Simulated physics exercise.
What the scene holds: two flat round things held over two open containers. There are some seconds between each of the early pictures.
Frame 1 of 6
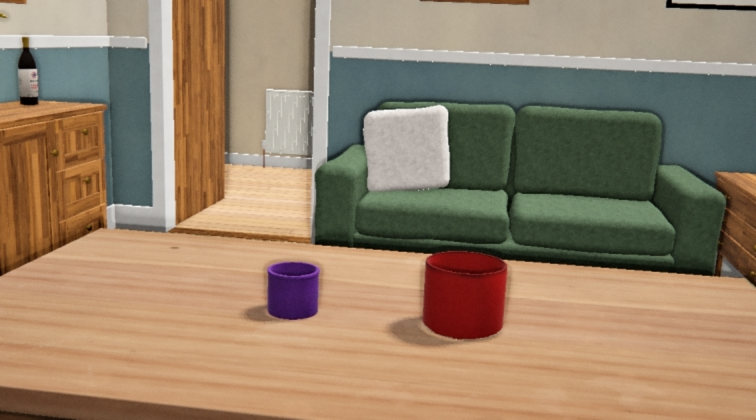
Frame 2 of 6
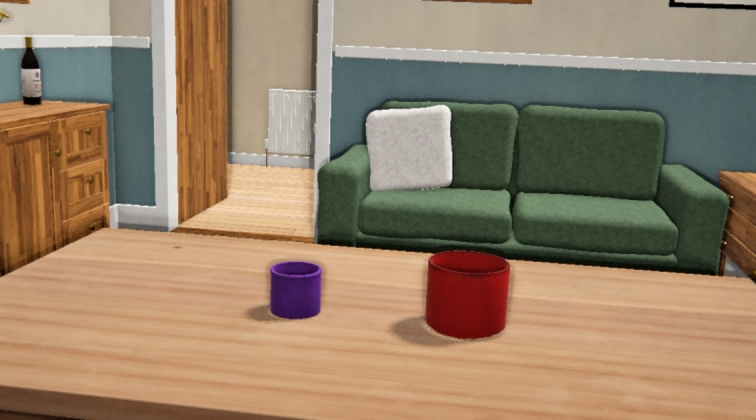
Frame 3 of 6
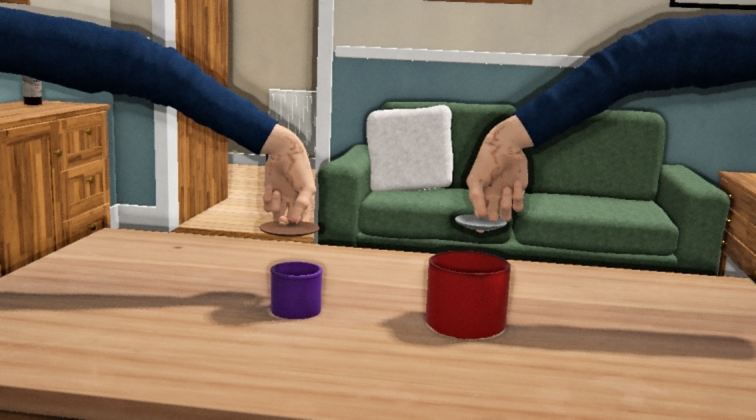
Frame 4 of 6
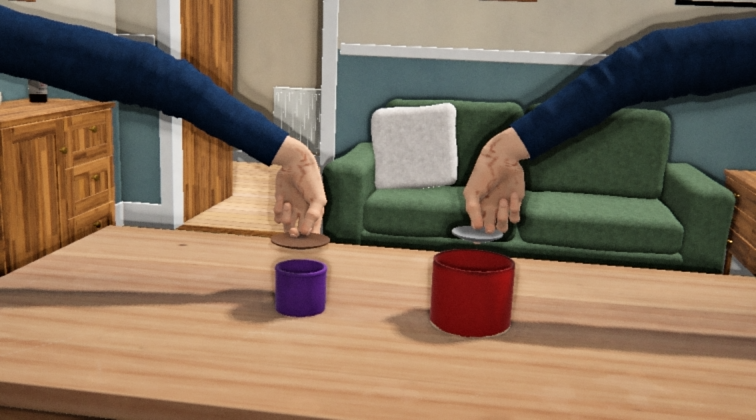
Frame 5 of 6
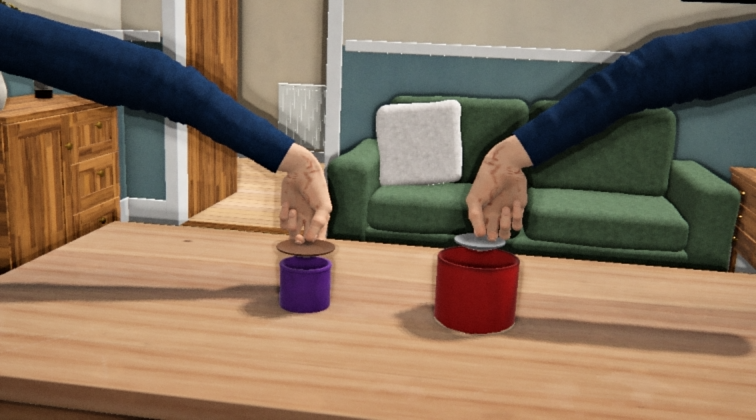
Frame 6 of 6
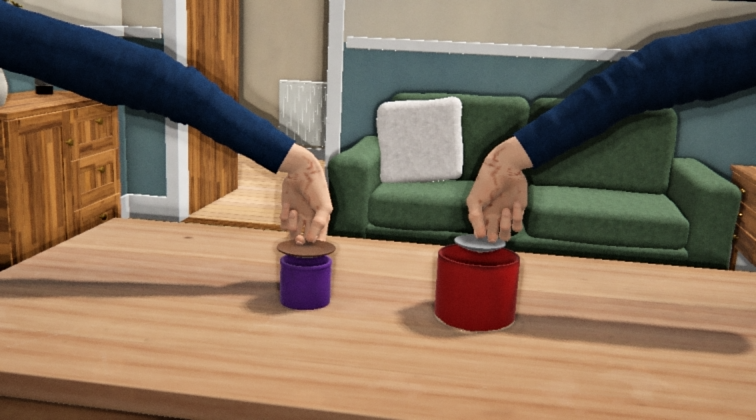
Two hands in dark blue sleeves come into view, holding a brown disc above the small purple container on the left and a grey disc above the larger red one on the right. They lower the discs slightly toward the open rims, then stay nearly still, fingers still gripping them.
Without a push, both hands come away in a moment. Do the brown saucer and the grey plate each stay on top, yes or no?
Answers - brown saucer: Yes; grey plate: No.
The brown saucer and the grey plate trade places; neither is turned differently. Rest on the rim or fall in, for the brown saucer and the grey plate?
Swapped, the brown saucer tumbles in; the grey plate does not fall in.
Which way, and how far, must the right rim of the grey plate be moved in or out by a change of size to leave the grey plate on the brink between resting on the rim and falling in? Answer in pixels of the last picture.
A shift of 12 pixels, going right.
Then, 0.16 s on from there, brown saucer sitting on the rim near (306, 257); grey plate on its way down near (476, 288).
Then, 0.28 s on from there, brown saucer sitting on the rim near (306, 257); grey plate at the bottom near (475, 307).
In the end, the brown saucer works as a lid, near (306, 257); the grey plate slips past the rim, near (475, 312).
